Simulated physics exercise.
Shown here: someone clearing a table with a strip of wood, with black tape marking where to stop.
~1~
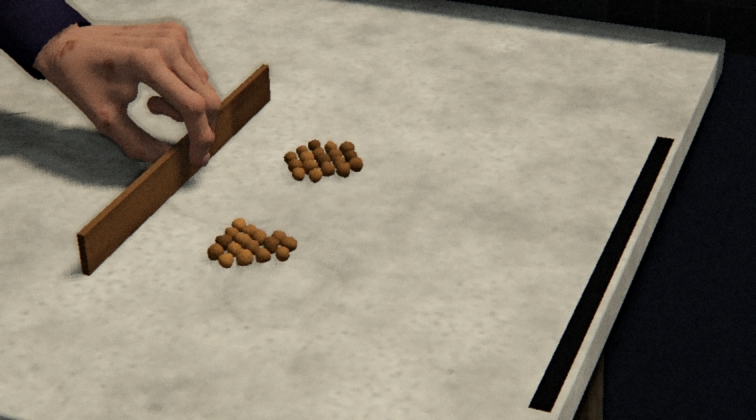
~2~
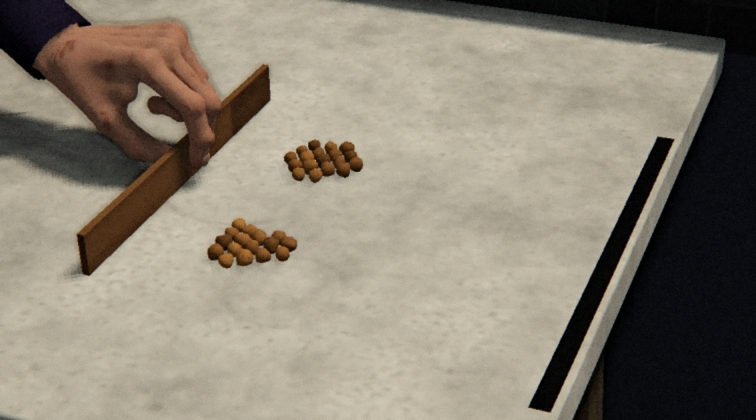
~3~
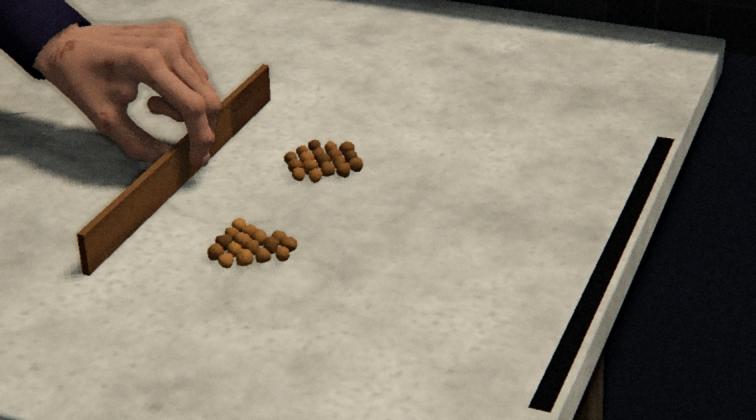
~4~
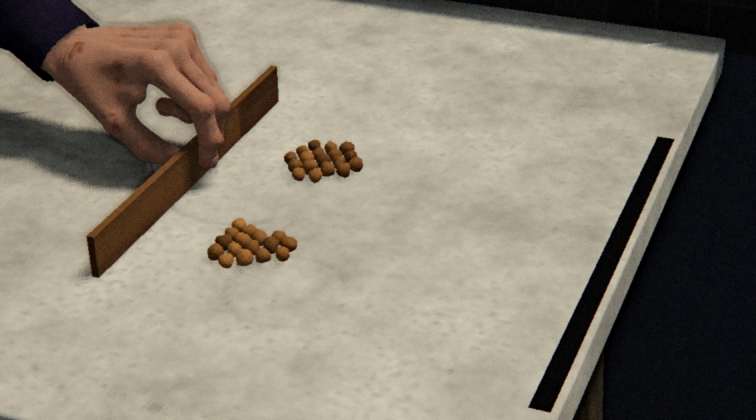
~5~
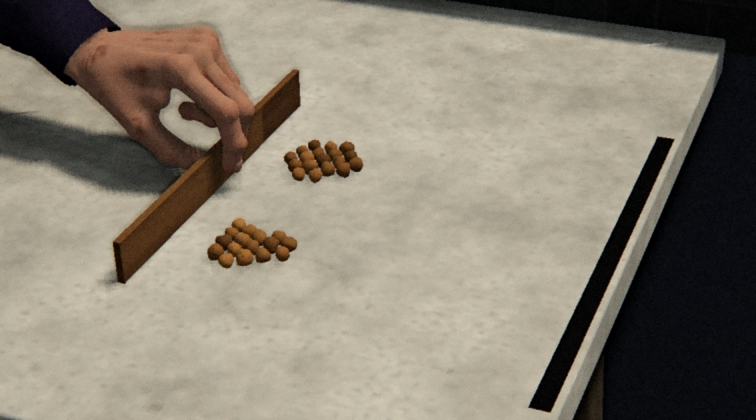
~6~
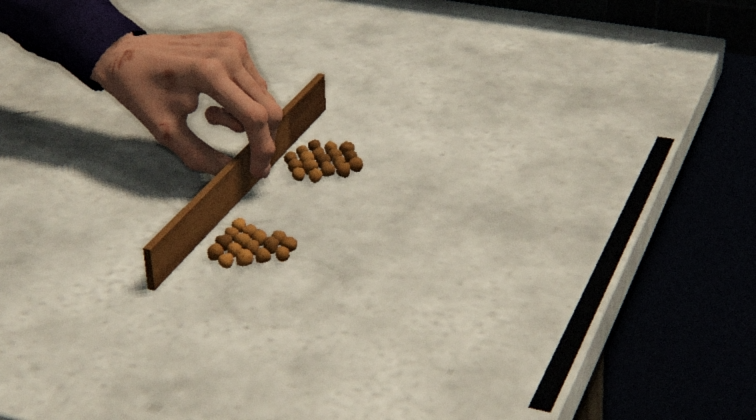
Hand resting a strip of wood on a pale table, then sliding it right towards two clusters of small brown balls.
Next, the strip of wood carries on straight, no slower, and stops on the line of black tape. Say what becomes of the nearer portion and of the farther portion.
My prediction: Nearer portion: Partly lost; farther portion: Partly lost.
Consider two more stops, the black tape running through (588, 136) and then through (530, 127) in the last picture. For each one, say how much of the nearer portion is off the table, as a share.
0 and 0 percent.
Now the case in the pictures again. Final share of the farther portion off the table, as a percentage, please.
Roughly 100 percent.
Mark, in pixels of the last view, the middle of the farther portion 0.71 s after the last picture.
Its centre should sit roughly at (478, 184).
Then, 0.71 s later than the last frame, strip of wood still moving, near (431, 186); nearer portion all on the table, its front near (433, 293); farther portion all on the table, its front near (511, 180).
Then, 1.43 s later than the last frame, strip of wood stopped at the black tape; nearer portion roughly two thirds over the edge; farther portion roughly two thirds over the edge.
Then, 1.71 s later than the last frame, strip of wood stopped at the black tape; nearer portion every one over the edge; farther portion every one over the edge.
When it is over, strip of wood stopped at the black tape; nearer portion every one over the edge; farther portion every one over the edge.
